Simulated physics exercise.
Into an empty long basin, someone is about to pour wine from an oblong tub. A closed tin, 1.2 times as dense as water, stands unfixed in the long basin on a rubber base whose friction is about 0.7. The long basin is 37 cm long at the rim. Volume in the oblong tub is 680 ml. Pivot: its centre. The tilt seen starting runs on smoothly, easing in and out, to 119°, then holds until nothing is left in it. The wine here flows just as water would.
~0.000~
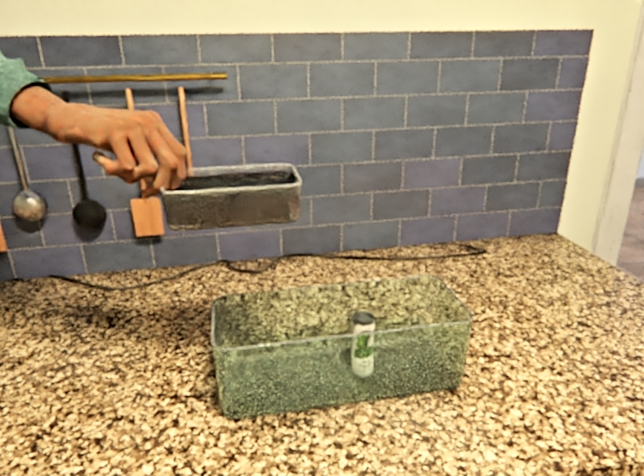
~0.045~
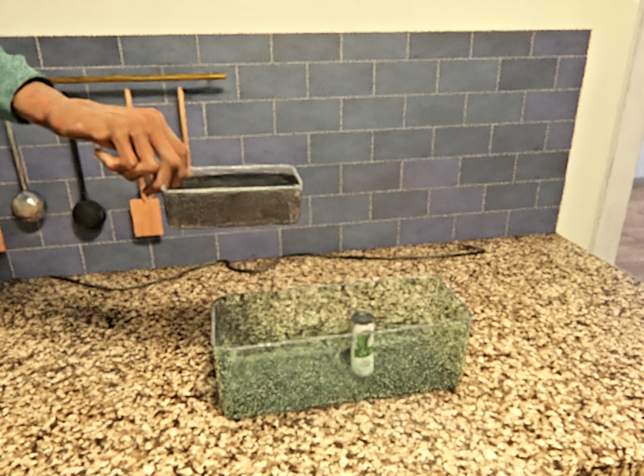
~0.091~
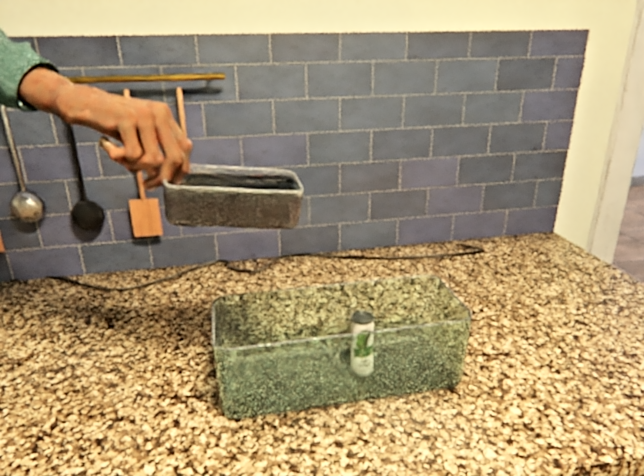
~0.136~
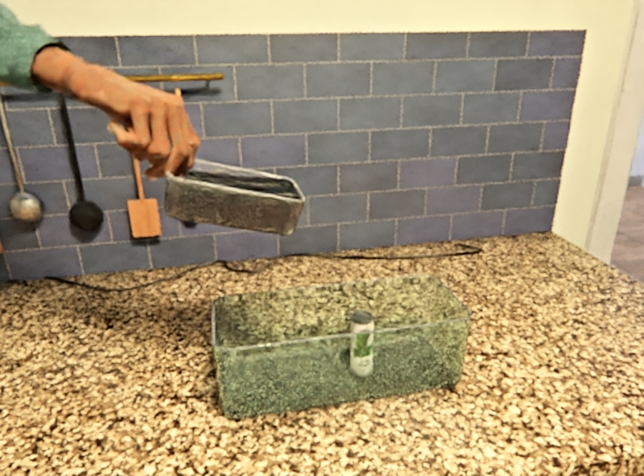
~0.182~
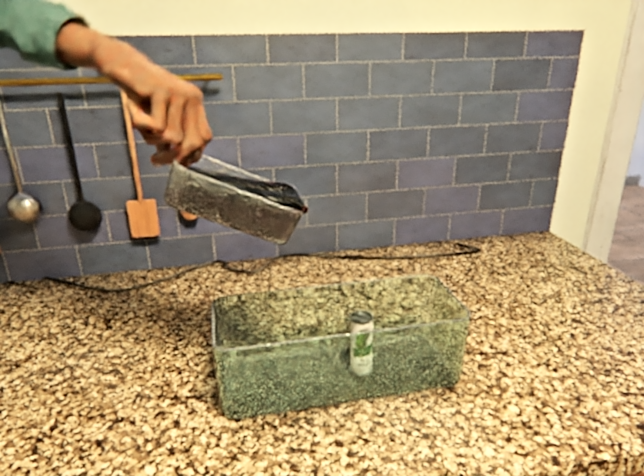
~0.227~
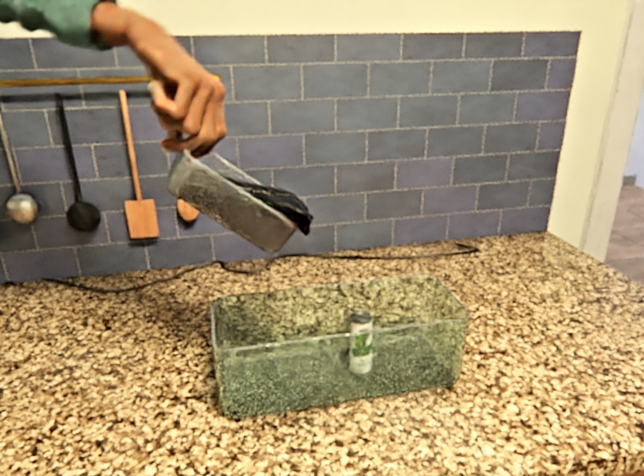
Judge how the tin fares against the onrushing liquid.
Looks to me like it can't hold out.
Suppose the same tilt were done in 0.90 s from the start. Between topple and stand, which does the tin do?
Result: Tin upright.
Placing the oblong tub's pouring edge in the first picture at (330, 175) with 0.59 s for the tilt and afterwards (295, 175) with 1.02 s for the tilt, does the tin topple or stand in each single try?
Trial 1 - tin stays standing; trial 2 - tin stays standing.
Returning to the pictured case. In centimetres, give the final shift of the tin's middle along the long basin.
Looks like roughly 8.5 cm in total.
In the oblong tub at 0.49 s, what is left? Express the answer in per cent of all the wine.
Close to 6 percent of the liquid remains at that time.
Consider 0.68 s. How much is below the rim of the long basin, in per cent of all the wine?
About 88 %.
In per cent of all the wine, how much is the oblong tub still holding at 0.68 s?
I reckon near 0 per cent still sits there.
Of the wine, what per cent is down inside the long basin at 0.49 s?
At that time the basin holds about 56 per cent of the liquid.
Then, 0.49 s in, the tilt is 110° and 6 per cent is still to pour; the tin stands where it began.
Then, 0.68 s in, the tilt is 119° and 0 per cent is still to pour; the tin leans 23°.
Then, 0.87 s in, the tilt is 119° and 0 per cent is still to pour; the tin leans 57°.
Then, 1.09 s in, the tilt is 119° and 0 per cent is still to pour; the tin lies on its side.
Finally, the tin lies on its side.
